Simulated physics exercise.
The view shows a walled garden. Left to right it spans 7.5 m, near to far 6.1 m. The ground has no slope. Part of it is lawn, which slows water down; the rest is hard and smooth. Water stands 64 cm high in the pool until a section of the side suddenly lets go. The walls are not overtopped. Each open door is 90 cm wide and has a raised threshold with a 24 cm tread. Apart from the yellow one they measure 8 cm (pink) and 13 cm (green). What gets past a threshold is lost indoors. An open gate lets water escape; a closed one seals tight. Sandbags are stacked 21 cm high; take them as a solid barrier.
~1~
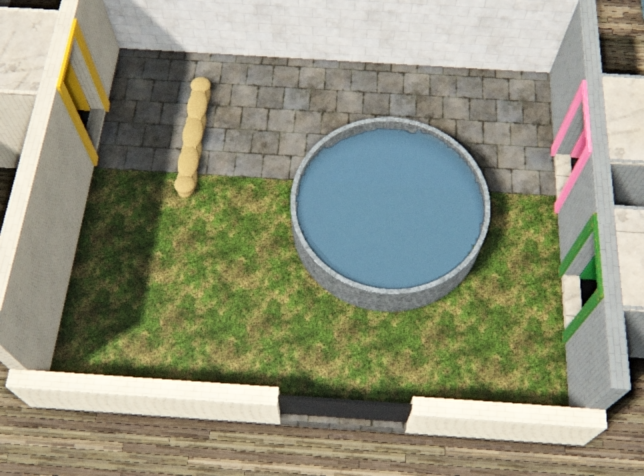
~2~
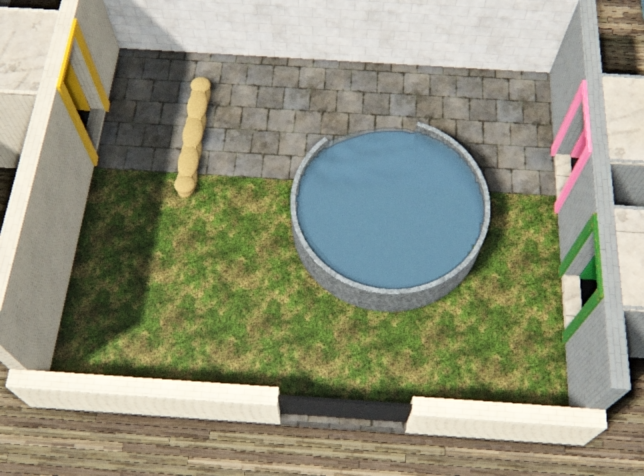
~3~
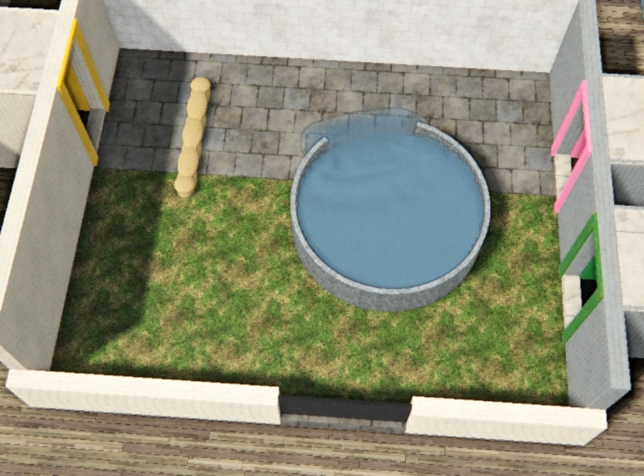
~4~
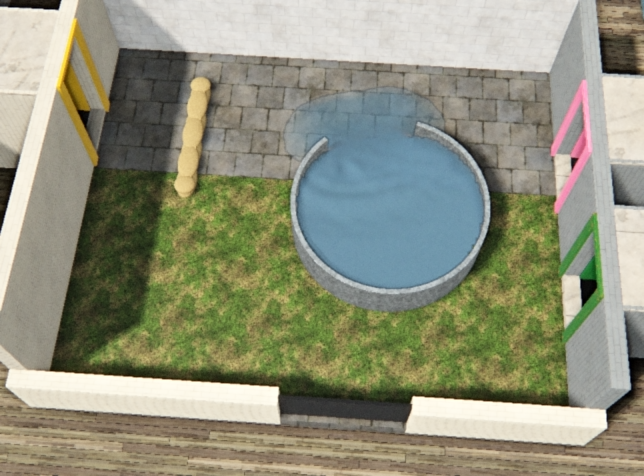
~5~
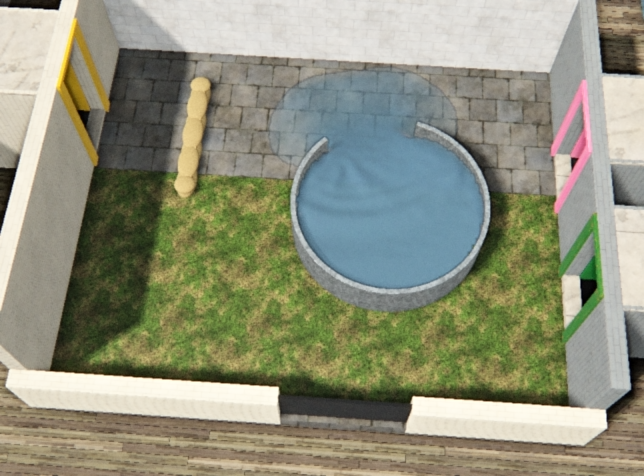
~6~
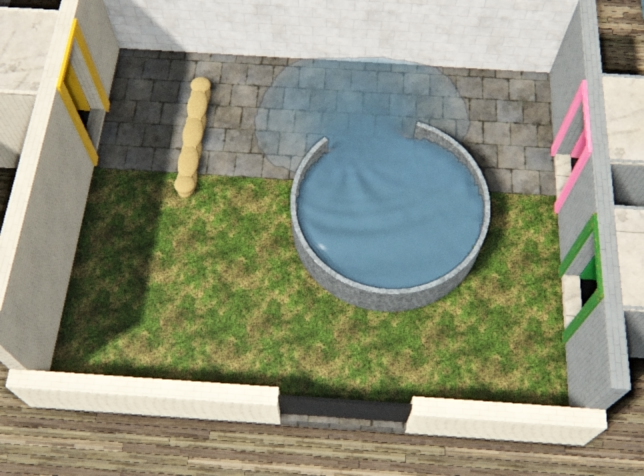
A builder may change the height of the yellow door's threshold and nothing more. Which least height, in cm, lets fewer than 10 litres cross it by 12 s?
Close to 10.5 cm is just enough.
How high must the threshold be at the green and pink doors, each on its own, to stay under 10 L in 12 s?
About 7.5 cm at green and 8.5 cm at pink.
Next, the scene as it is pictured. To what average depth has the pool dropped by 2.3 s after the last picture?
Some 32 cm.
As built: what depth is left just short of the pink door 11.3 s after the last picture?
Roughly 7.5 cm deep.
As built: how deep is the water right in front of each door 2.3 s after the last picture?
Depths in cm: Yellow 12, pink 10, green 0.
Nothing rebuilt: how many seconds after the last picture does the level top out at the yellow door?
Around 2.8 s.
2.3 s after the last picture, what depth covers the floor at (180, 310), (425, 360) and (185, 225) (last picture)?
In that order: 0, 0 and 0 cm.
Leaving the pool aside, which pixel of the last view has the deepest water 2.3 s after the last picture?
Around (129, 55).
Then, 0.7 s after the last picture water covers 20 % of the floor, deepest (44 cm) near (366, 69); it has not reached the yellow door.
Then, 2.3 s after the last picture water covers 40 % of the floor, deepest (42 cm) near (129, 55); 12 cm at the yellow door, 0 litres in over its 8 cm threshold.
Then, 11.3 s after the last picture water covers 95 % of the floor, deepest (14 cm) near (196, 397); 6 cm at the yellow door, 26 litres in over its 8 cm threshold.
At the yellow door as built, the water peaked near 13 cm, 2.7 s after the last picture.
Run again over the same 12 s with other heights there, 22 litres in over 8.5 cm, 6 litres over 11.5 cm. The limit of 10 litres is kept from about 10.5 cm up.
